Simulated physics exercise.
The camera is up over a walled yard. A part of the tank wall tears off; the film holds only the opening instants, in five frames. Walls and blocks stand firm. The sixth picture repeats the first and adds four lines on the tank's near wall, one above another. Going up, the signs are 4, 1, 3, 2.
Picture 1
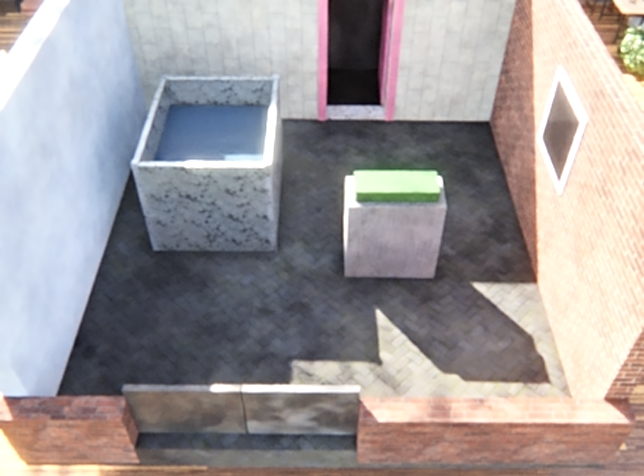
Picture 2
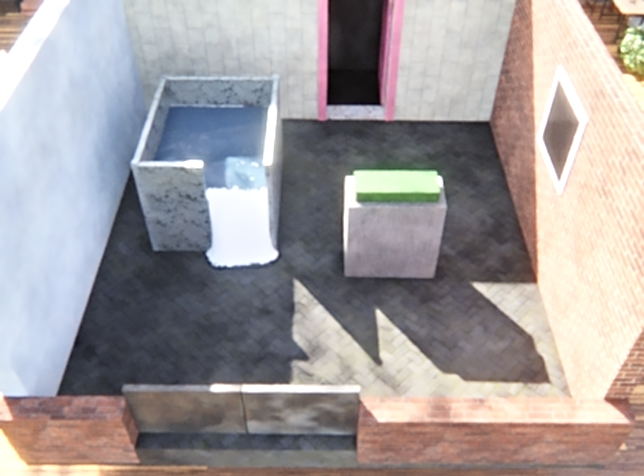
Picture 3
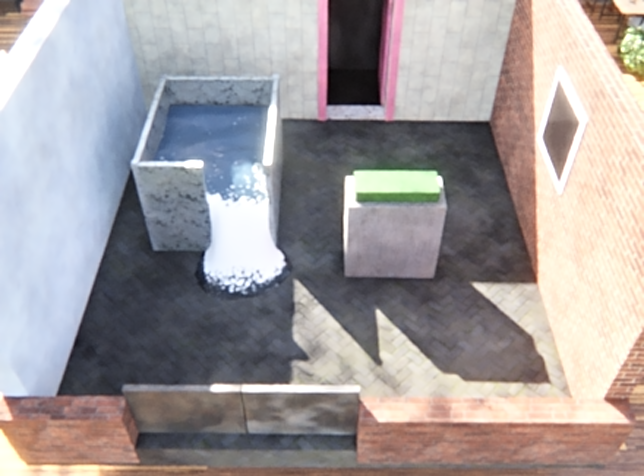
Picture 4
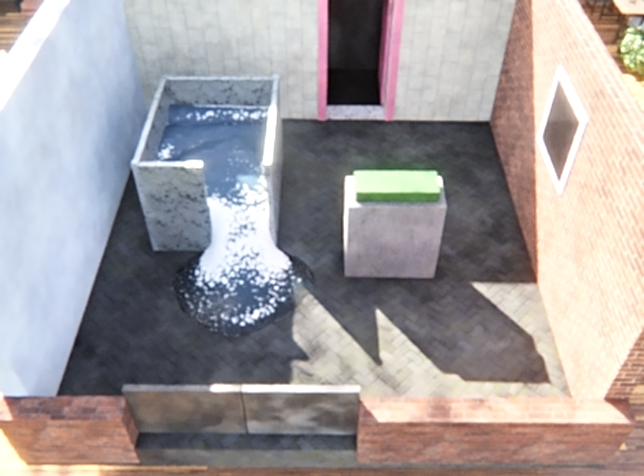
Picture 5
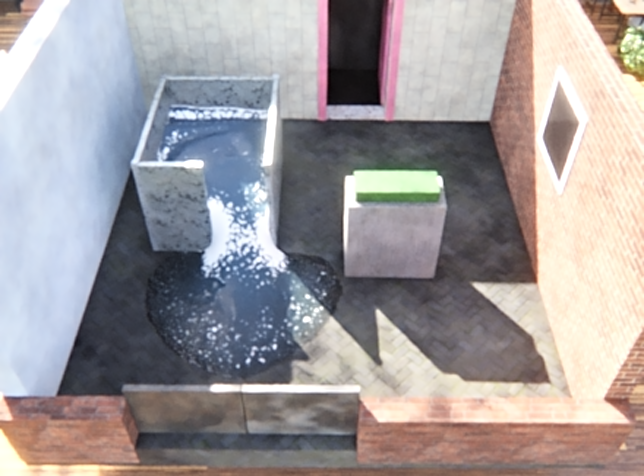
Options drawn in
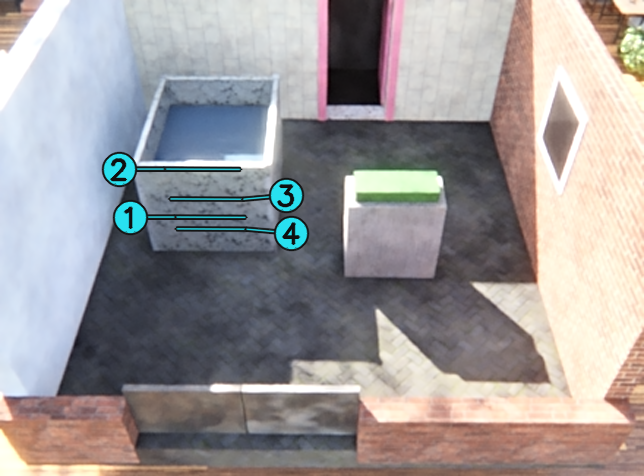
In a walled yard, water pours from a gap in a tank and spreads across the ground.
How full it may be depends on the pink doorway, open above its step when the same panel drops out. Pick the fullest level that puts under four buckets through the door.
That is line 3.
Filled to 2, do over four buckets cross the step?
Yes.
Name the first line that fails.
That is line 2.
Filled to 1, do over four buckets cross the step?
No, that is safe.
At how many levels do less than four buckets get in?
Three.
In cyan, 1 at (209, 217); 2 at (201, 169); 3 at (206, 199); 4 at (211, 229); from the bottom up 4, 1, 3, 2.
If 1 is chosen, nothing gets over.
If 2 is chosen, about 8 bucketfuls get in.
If 3 is chosen, a splash gets over, under a bucket.
If 4 is chosen, nothing gets over.
